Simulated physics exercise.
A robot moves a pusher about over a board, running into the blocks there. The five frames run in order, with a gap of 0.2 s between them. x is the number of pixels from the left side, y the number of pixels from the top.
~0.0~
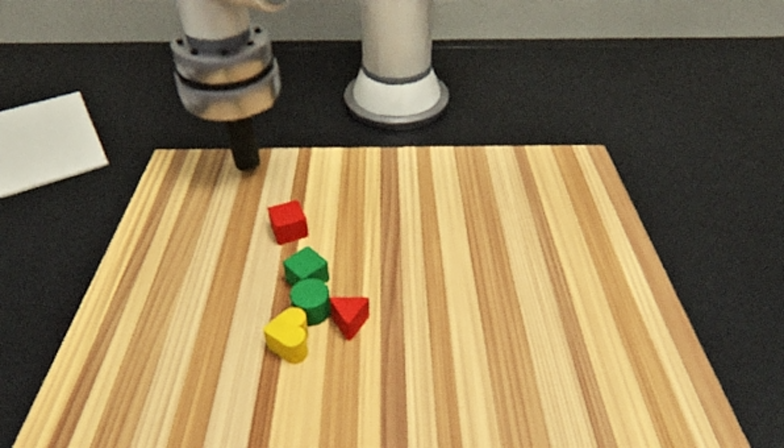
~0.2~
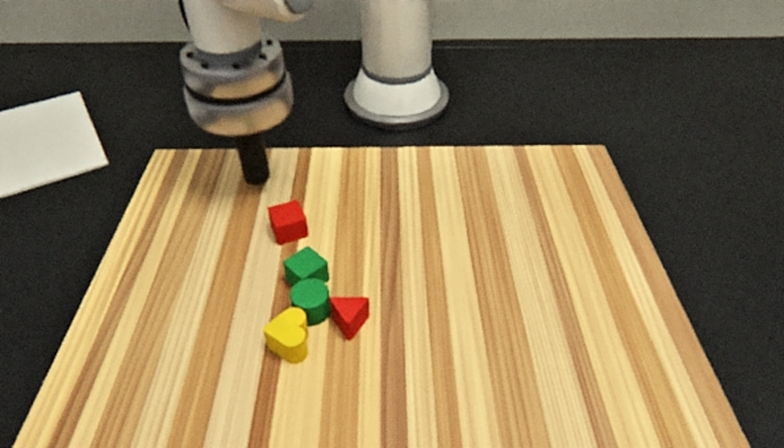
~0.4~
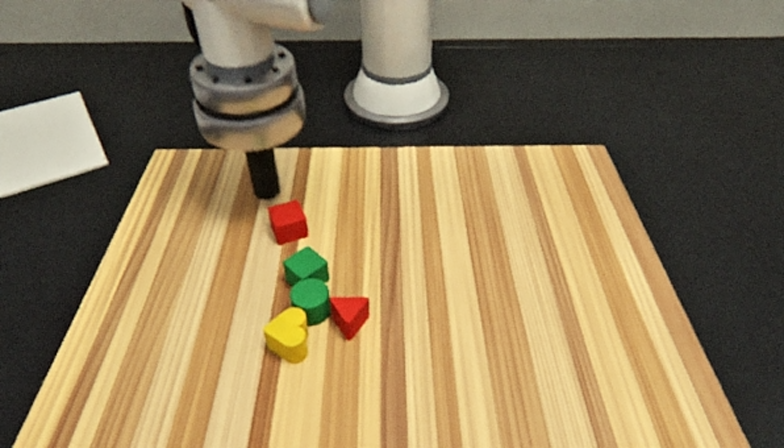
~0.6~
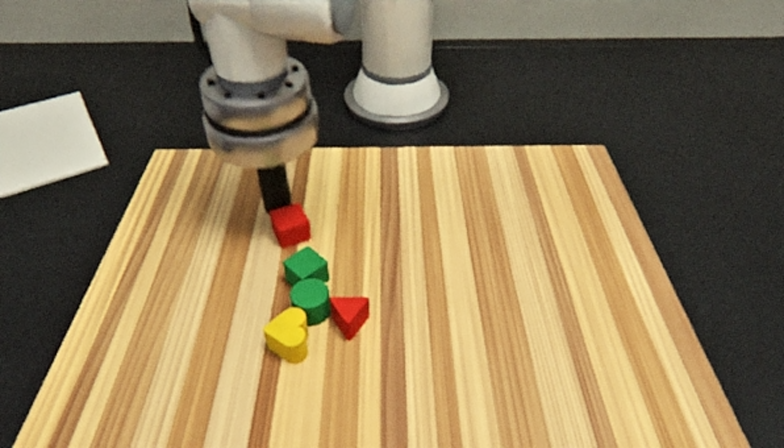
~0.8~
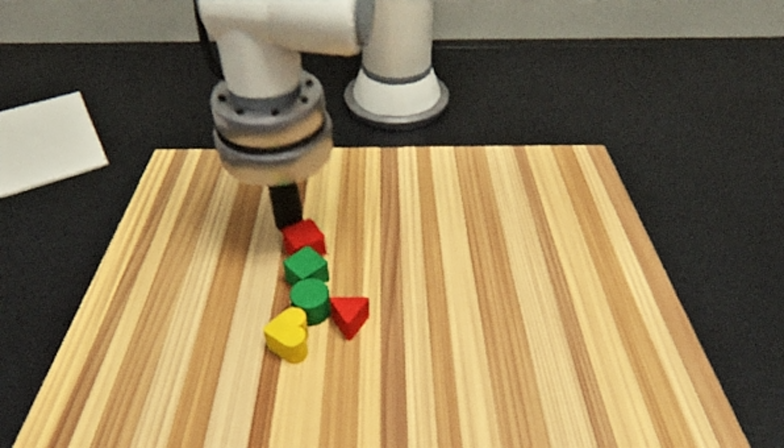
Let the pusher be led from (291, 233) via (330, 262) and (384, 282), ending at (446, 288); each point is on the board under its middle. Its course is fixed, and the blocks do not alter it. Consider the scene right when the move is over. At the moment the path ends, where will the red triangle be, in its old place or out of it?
At the end of the path, it will still be in place.
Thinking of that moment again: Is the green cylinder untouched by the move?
That would be a no.
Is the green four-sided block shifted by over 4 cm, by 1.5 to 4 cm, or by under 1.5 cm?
The displacement of the green four-sided block is 1.5-4 cm.
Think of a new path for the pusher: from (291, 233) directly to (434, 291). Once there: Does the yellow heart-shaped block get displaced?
Yes
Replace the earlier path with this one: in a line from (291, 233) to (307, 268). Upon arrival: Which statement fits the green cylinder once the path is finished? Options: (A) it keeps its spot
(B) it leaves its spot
(B)
The first path, step by step. One third of the way, pusher (329, 253); red four-sided block (353, 258), turned 25° anticlockwise; green four-sided block (319, 273), turned 75° clockwise; green cylinder (308, 304).
Two thirds of the way, pusher (385, 273); red four-sided block (406, 284); green four-sided block (319, 273), turned 75° clockwise; green cylinder (308, 304).
At the end, pusher (447, 279); red four-sided block (422, 295), turned 35° clockwise; green four-sided block (319, 273), turned 75° clockwise; green cylinder (308, 304); red triangle unmoved.
